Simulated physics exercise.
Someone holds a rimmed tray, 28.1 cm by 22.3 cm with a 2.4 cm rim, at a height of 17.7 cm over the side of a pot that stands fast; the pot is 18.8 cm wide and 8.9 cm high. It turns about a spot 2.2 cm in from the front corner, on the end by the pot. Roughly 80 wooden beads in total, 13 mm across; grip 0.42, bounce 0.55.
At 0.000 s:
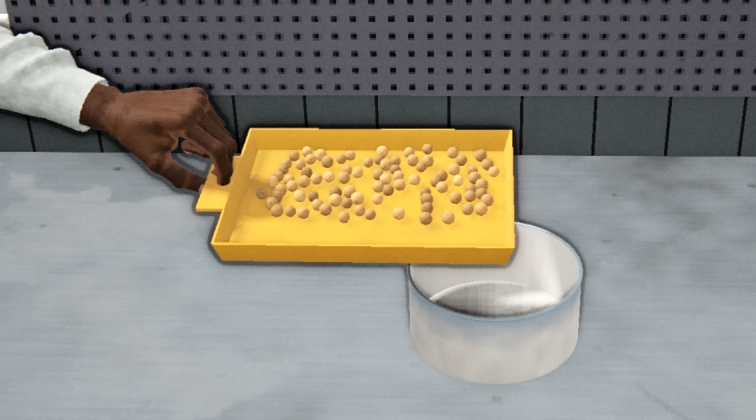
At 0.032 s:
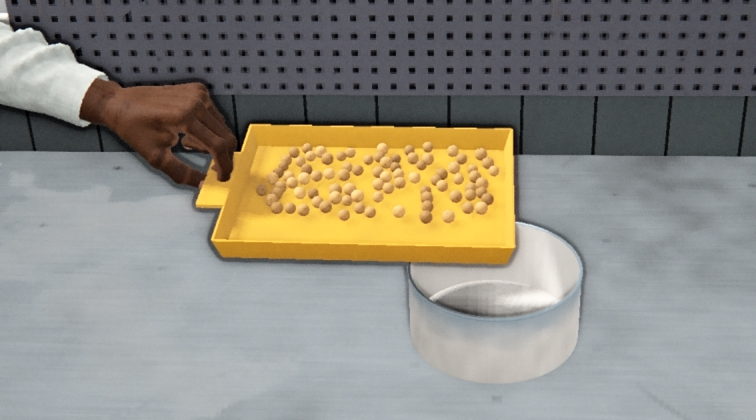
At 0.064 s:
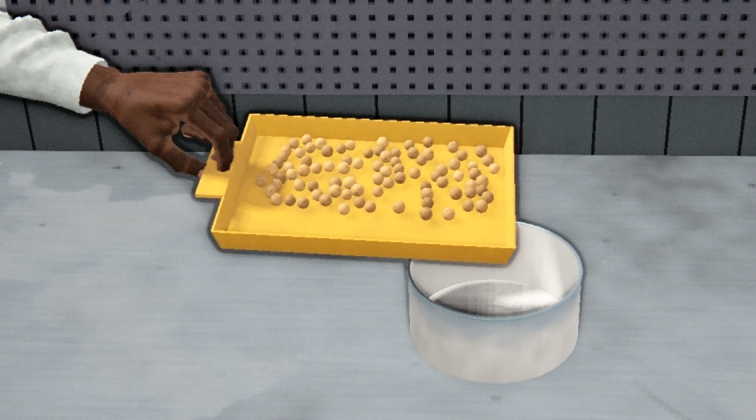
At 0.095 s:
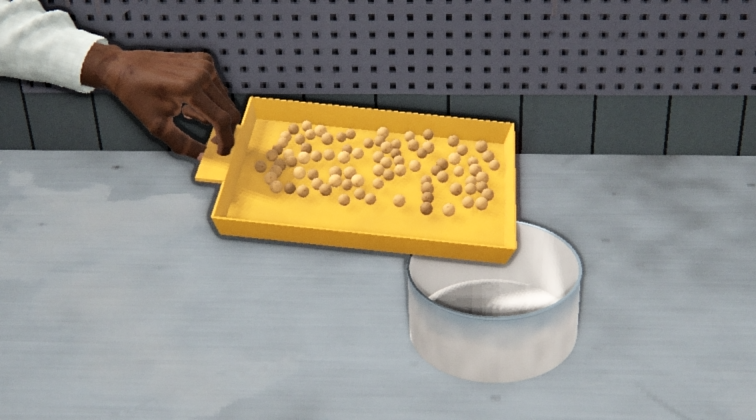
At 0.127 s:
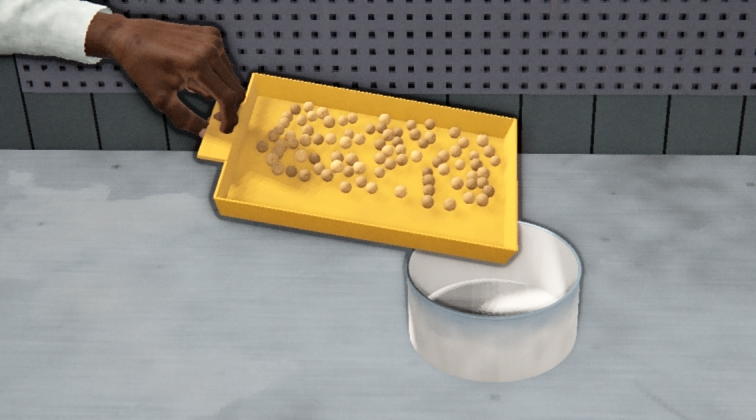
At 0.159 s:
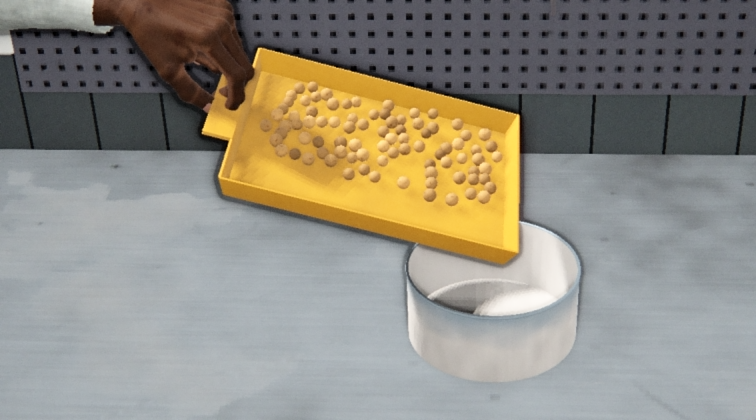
On a grey worktop, a hand raising the left end of a yellow tray of small round beads beside a pale round pot.
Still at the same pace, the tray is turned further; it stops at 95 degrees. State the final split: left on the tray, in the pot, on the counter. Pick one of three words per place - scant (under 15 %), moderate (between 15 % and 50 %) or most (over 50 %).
My call is tray: Scant, pot: Scant, counter: Most.
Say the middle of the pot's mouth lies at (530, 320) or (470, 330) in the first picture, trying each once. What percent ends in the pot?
Estimates: 60 % and 15 %, in that order.
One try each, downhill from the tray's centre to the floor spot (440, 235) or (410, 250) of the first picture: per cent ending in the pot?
Approximately 0 percent, then 0 percent.
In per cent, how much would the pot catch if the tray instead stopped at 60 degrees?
Around 0 per cent, then.
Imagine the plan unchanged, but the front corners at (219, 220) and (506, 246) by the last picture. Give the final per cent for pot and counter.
The pot gets 0 and the counter 100.
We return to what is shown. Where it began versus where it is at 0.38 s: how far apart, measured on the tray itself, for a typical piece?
4 cm.
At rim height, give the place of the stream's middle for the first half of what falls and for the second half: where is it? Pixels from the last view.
Near (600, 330) at first, near (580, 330) afterwards.
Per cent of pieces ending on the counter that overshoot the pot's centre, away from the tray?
I reckon around 90 per cent.
After 0.38 s, tilt 57 degrees; the tray holds 100 %, the pot 0 %.
After 0.53 s, tilt 83 degrees; the tray holds 100 %, the pot 0 %.
After 0.81 s, tilt 95 degrees; the tray holds 0 %, the pot 0 %.
In the end, at 1.8 s, tray 0 %, pot 0 %, counter 100 %.
